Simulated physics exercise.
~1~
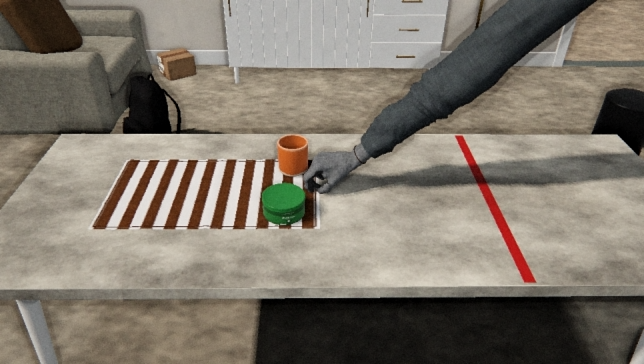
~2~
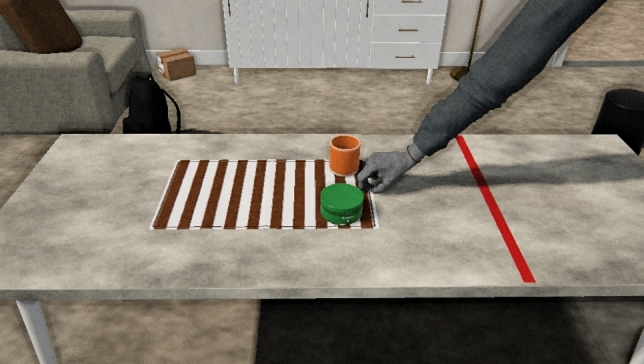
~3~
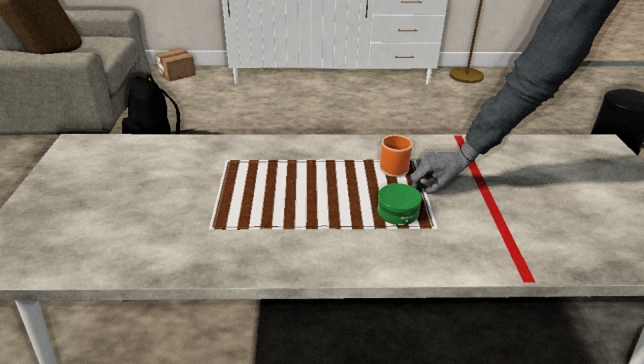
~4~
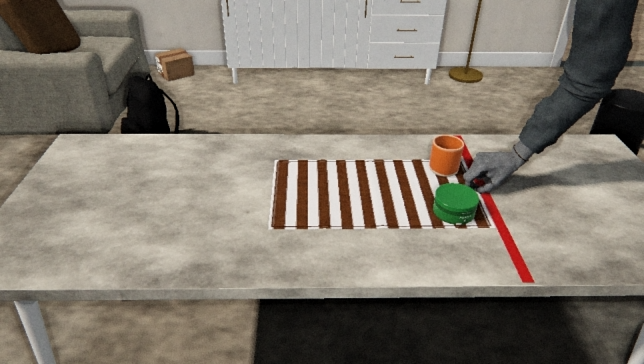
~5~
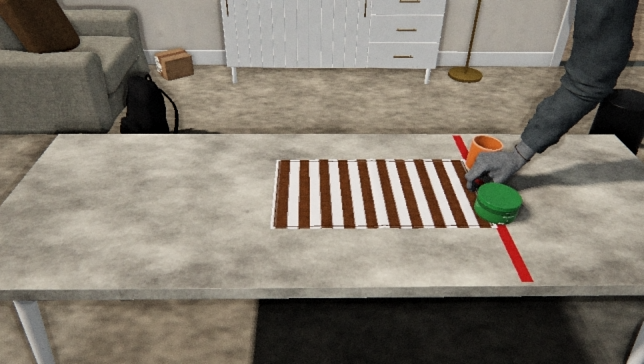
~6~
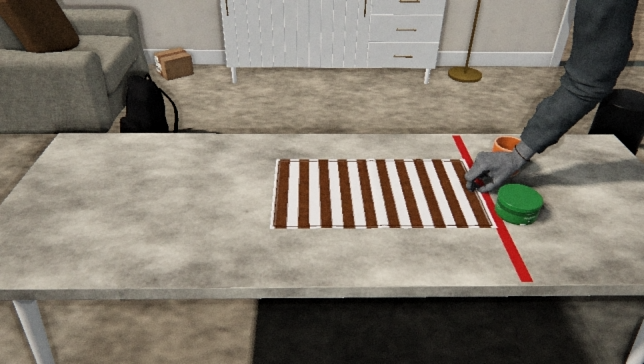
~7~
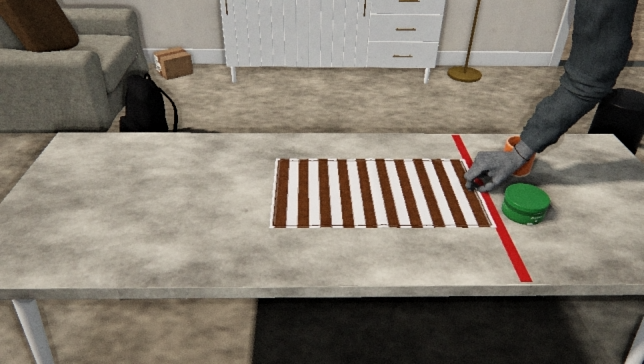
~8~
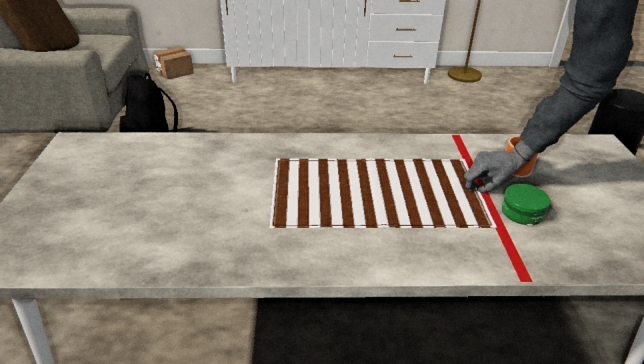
On a table in a living room, a gloved hand pulled a brown striped tea towel to the right, carrying an orange mug and a green tub, until it stopped at the red tape and both slid off the front and came to rest past it.
